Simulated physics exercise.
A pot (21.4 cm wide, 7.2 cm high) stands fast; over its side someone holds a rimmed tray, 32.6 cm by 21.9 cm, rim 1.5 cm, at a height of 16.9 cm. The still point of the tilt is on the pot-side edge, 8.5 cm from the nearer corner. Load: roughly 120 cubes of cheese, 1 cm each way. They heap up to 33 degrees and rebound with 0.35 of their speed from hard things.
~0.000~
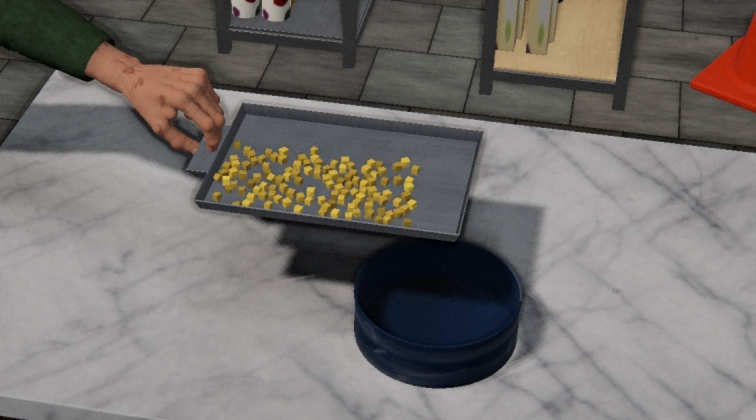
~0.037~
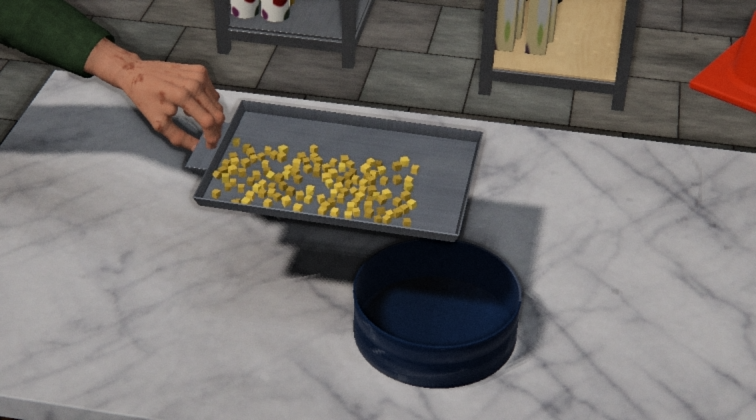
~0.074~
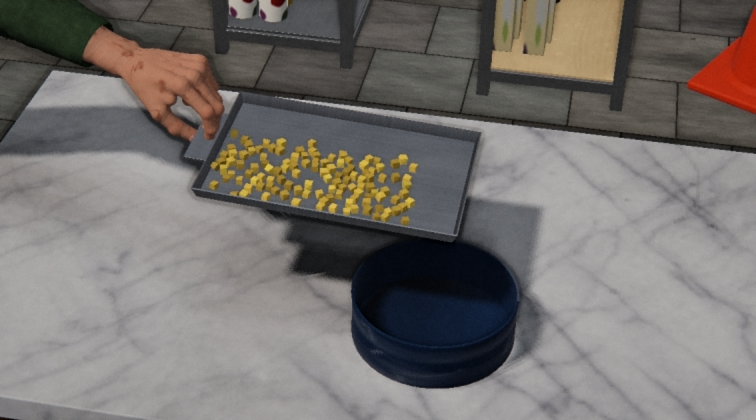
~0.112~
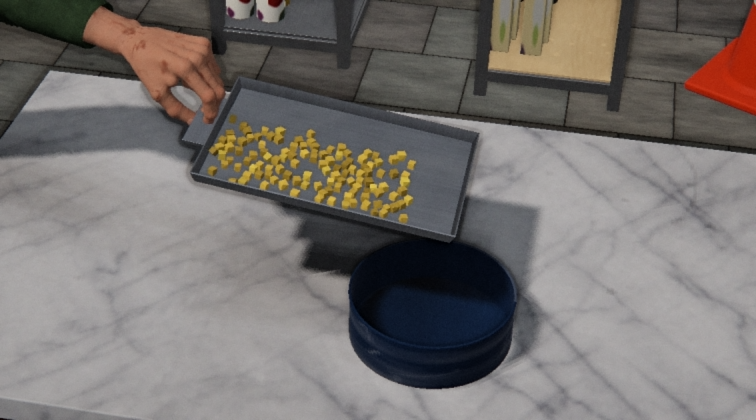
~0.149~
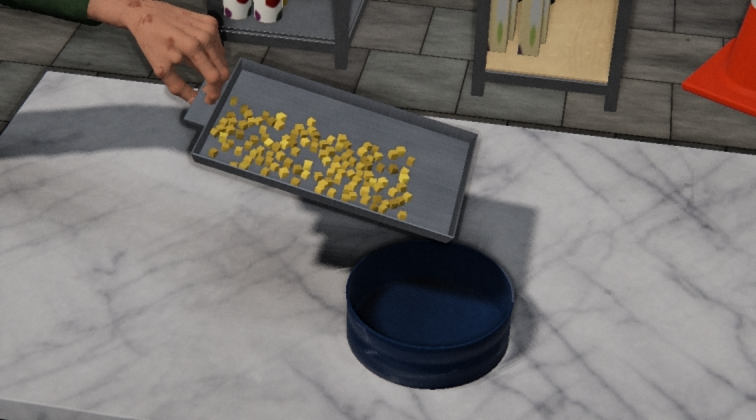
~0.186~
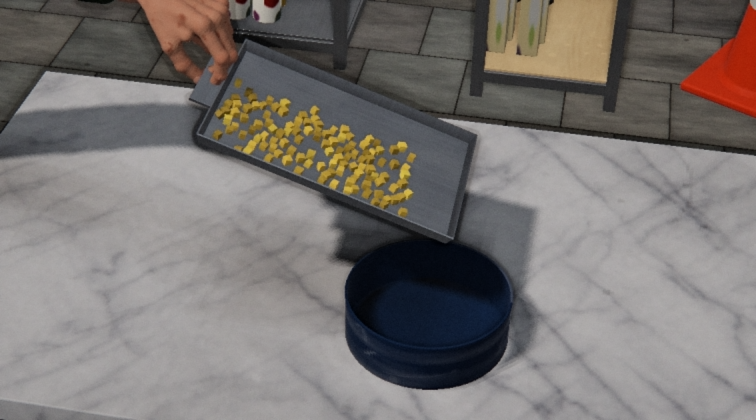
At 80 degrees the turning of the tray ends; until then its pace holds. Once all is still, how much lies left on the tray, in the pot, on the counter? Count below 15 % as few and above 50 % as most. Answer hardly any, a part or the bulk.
Tray: Hardly any, pot: A part, counter: The bulk.
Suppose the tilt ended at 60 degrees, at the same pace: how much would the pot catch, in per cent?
It would be near 25 per cent.
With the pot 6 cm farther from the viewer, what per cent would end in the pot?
In that case some 35 per cent.
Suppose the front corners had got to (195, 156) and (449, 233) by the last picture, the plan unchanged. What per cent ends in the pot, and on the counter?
Pot 25, counter 70.
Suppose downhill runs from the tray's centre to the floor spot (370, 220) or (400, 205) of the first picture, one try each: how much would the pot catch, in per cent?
About 75 and 90 per cent.
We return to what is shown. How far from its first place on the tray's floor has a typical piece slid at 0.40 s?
About 1 cm.
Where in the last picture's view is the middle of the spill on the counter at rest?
At about (597, 315).
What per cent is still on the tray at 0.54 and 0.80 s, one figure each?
About 100, 5.
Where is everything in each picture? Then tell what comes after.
In the first frame, tray tilt 0 degrees, front corners at (199, 198) and (455, 232); middle of the pieces at (326, 179); pot at (438, 290).
In the second frame, tray tilt 1 degrees, front corners at (199, 195) and (455, 232); middle of the pieces at (326, 178).
In the third frame, tray tilt 3 degrees, front corners at (197, 186) and (453, 232), lowest corner right front; middle of the pieces at (324, 173).
In the fourth frame, tray tilt 8 degrees, front corners at (195, 171) and (451, 233), lowest corner right front; middle of the pieces at (323, 165).
In the fifth frame, tray tilt 13 degrees, front corners at (197, 152) and (450, 234), lowest corner right front; middle of the pieces at (323, 155).
In the sixth frame, tray tilt 19 degrees, front corners at (202, 133) and (450, 234), lowest corner right front; middle of the pieces at (326, 145); pot at (429, 291). The tray's pace is about 150 degrees a second.
Then, at 0.40 s, tilt 51 degrees; the tray holds 100 %, the pot 0 %.
After 0.54 s, tilt 72 degrees; the tray holds 100 %, the pot 0 %.
Then, at 0.80 s, tilt 80 degrees; the tray holds 5 %, the pot 20 %.
At rest (2.1 s), tray 5 %, pot 25 %, counter 75 %.
